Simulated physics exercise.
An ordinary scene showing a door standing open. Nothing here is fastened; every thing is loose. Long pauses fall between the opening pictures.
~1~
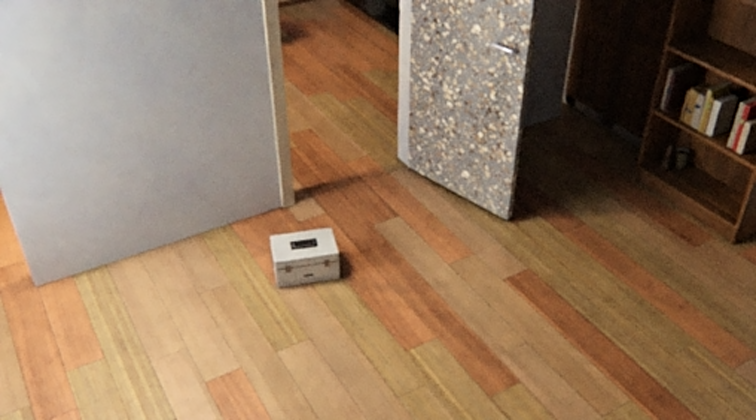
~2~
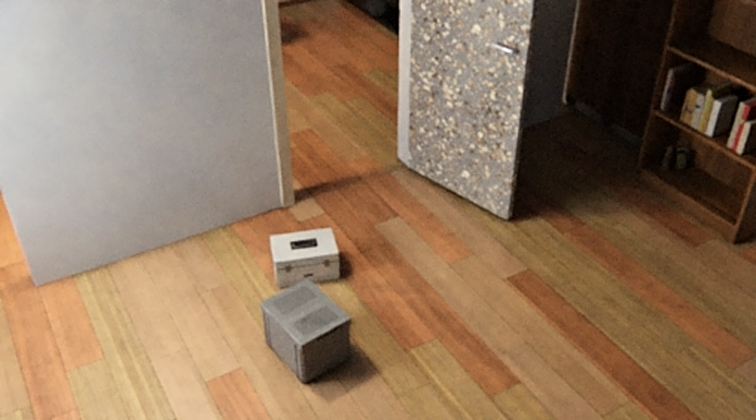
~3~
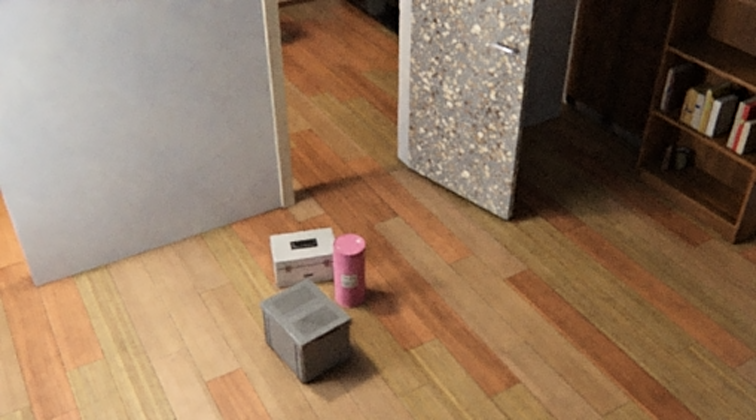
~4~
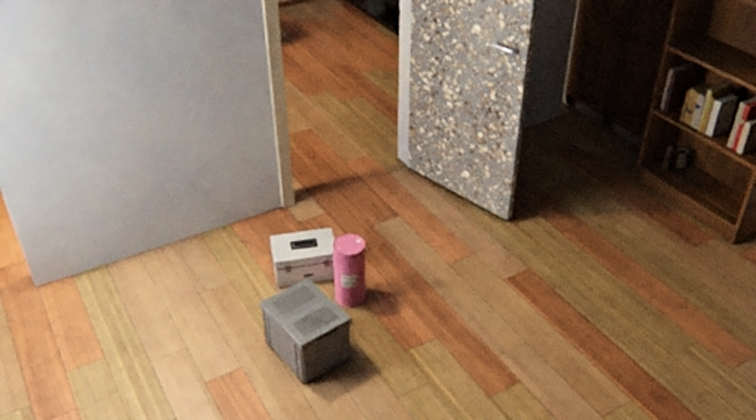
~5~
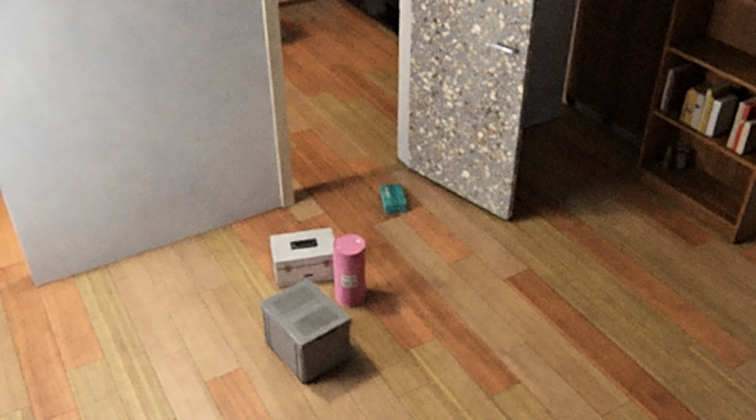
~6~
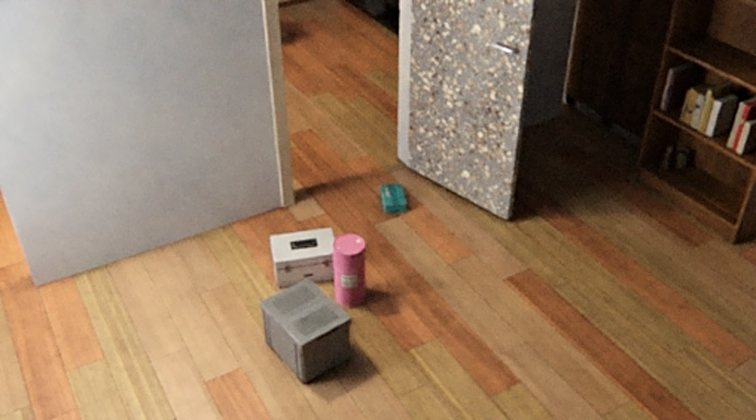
Nothing visibly moves beside the wide-open speckled door; a white toolbox sits on the wooden floor, then a grey tote appears in front of it, a pink canister appears beside them, and a small turquoise box appears nearer the door.
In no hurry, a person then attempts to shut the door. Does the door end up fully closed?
The door's path stays clear.
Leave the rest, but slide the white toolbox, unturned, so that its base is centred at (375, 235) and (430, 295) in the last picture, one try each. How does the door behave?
The door is obstructed the first time and meets the jamb the second time.
Then, 1.20 s after the last picture, door 51° open; turquoise box slid a little near (388, 198).
Then, 1.60 s after the last picture, door 21° open; turquoise box slid about its own width near (357, 188).
At rest, door 0° open; moved from the start, turquoise box; the other 3 in place. Seen from the same camera at the end, turquoise box near (339, 174).
